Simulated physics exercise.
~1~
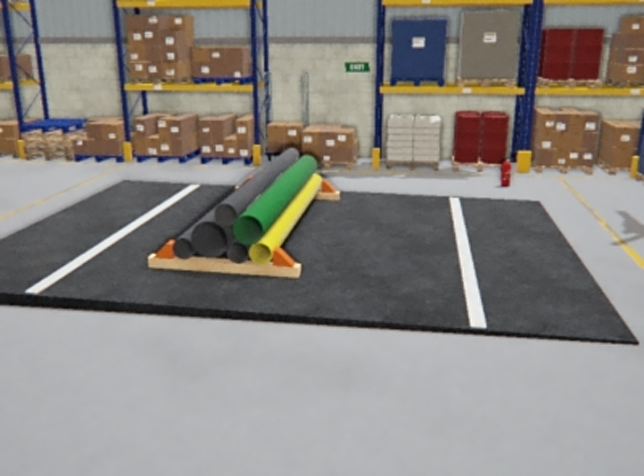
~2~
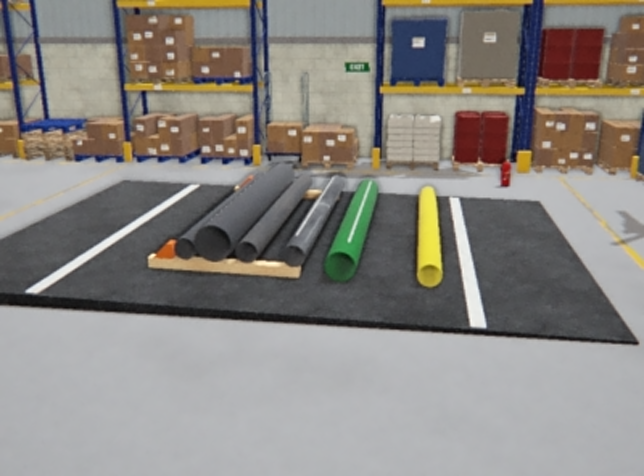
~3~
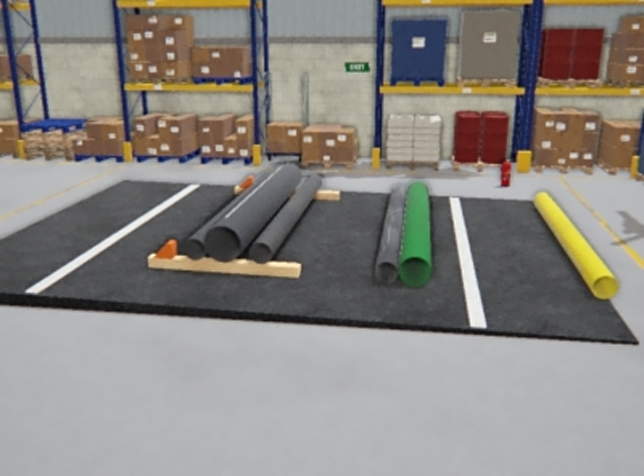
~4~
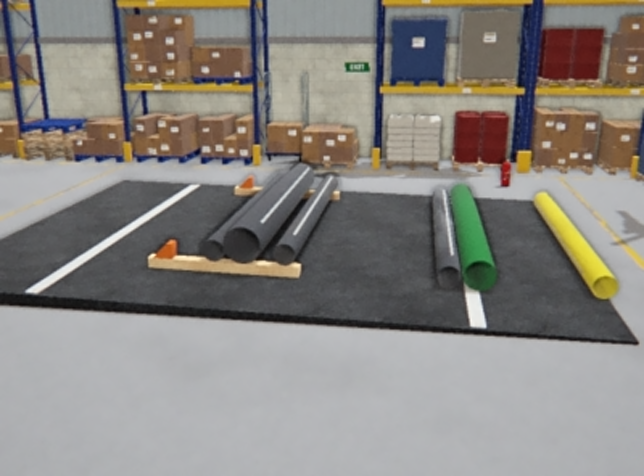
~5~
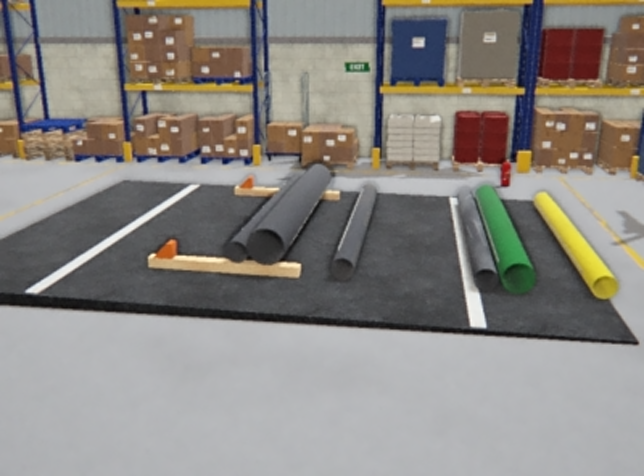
The footage shows a stack of grey, green and yellow pipes on wooden bearers in a warehouse spilling rightward, yellow rolling past the right white line first, then green, with a grey pipe close beside it; another grey pipe rests short of the line, and two remain on the bearers.
